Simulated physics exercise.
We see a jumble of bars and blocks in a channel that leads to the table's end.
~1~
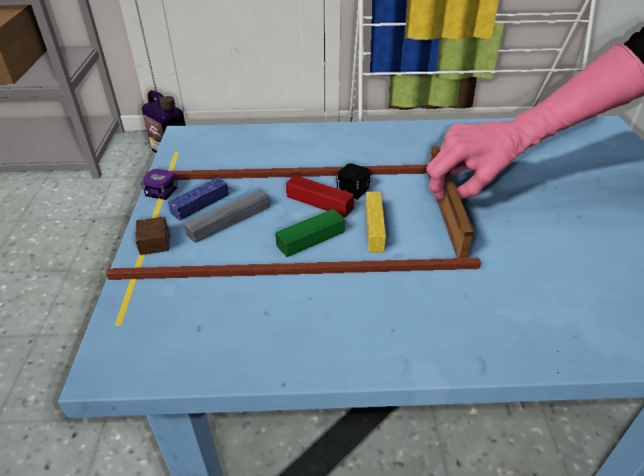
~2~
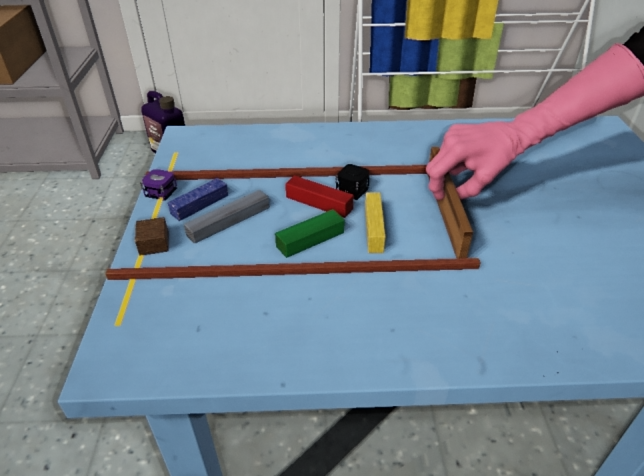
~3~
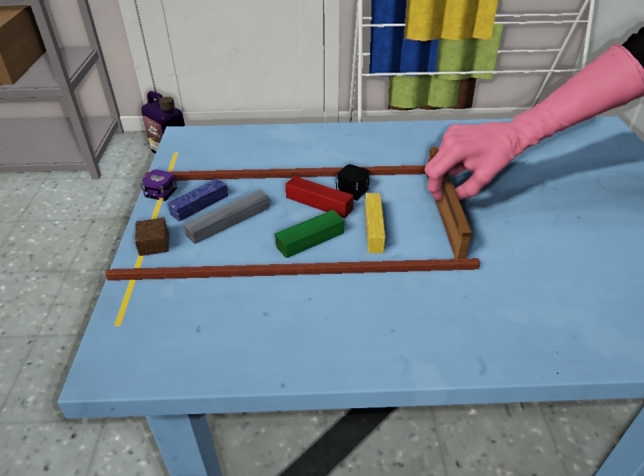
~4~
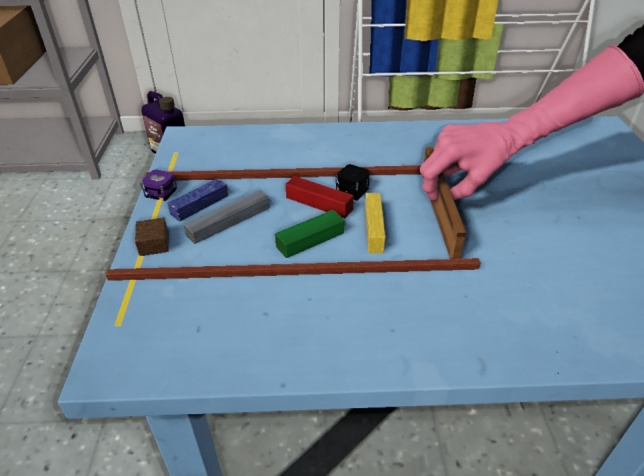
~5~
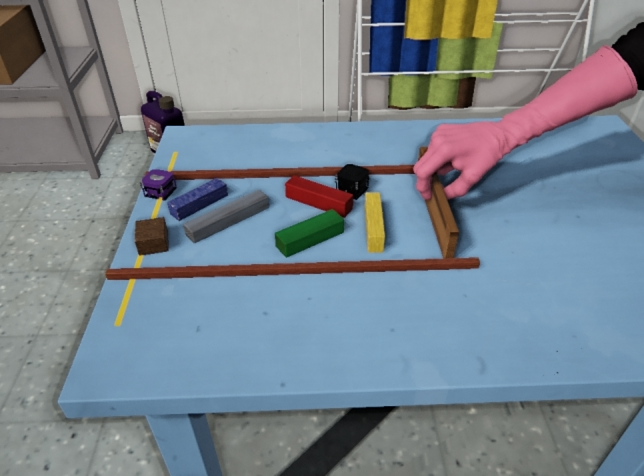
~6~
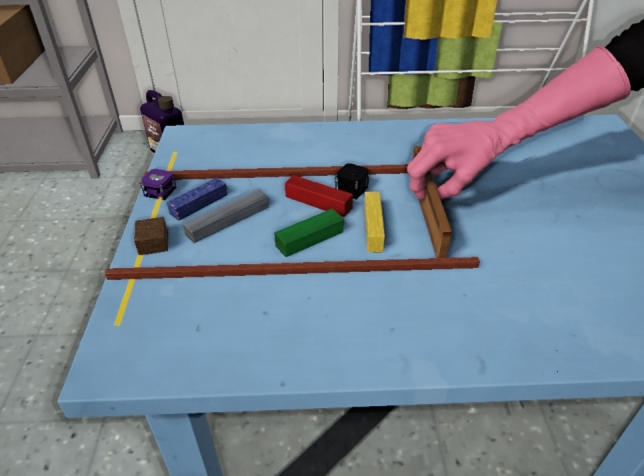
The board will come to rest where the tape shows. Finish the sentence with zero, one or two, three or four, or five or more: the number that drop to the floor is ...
The number that drop to the floor is five or more.
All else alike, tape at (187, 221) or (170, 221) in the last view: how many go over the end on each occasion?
Well, you'd get 3 the first time and 4 the second time.
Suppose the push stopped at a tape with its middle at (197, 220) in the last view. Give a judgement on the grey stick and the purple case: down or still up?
Note: Grey stick lasts; purple case does not last.
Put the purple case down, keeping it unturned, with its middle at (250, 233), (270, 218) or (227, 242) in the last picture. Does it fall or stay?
The purple case comes down; tumbles off; drops off.
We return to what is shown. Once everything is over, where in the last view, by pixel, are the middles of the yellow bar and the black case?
Roughly (138, 228), and the other roughly (145, 189).
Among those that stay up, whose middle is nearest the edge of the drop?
It's the green stick.
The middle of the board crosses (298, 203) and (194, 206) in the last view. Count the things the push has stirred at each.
By the first moment it's 5, by the second it's 8.
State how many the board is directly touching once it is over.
The count comes out at 2.
A little later, none off yet; purple case at rest near (159, 185); brown block at rest near (151, 236); blue bar at rest near (198, 199).
Next, none off yet; purple case at rest near (159, 185); brown block at rest near (146, 237); blue bar shifted a little near (177, 194).
When it is over, the number that fall off is five or more; down, red stick, grey stick, blue bar, brown block and purple case.
